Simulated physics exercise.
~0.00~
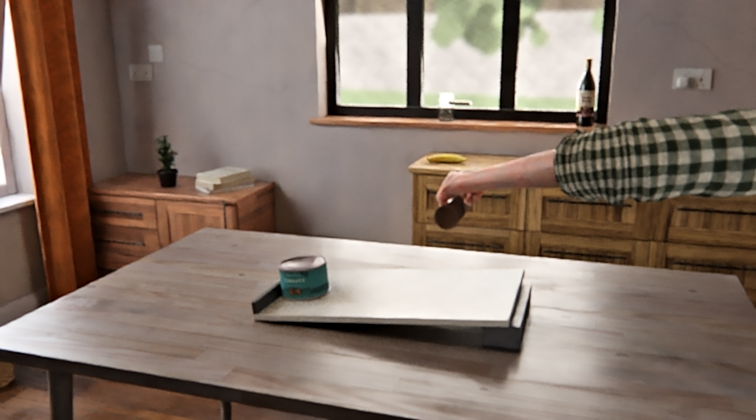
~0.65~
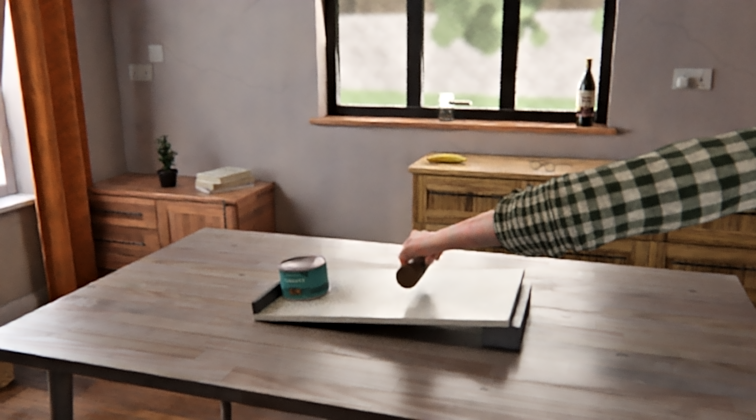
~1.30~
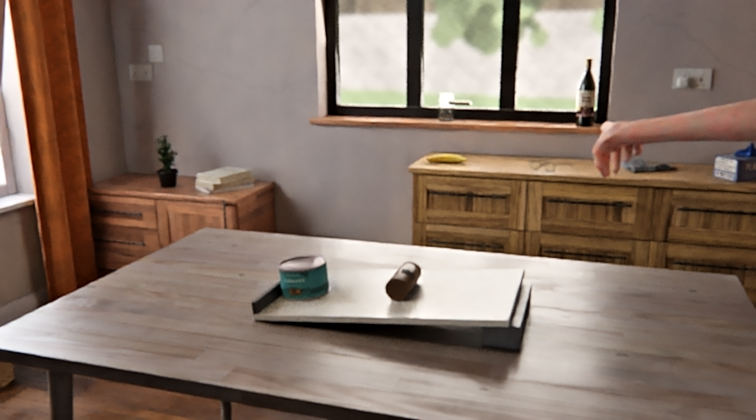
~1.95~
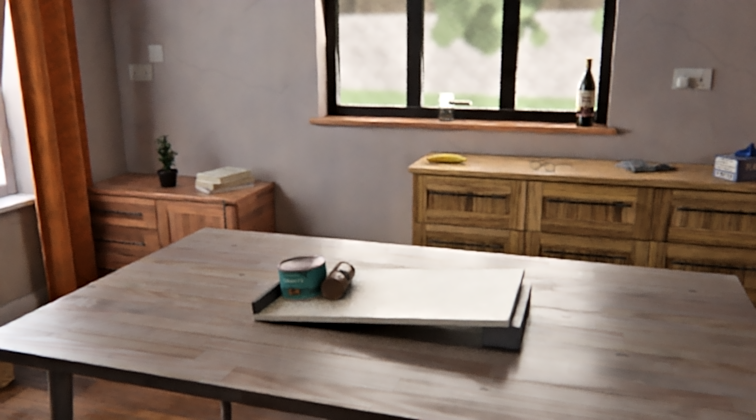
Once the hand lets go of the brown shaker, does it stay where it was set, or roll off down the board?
It rolls down the board to the left and ends up beside the turquoise tub.
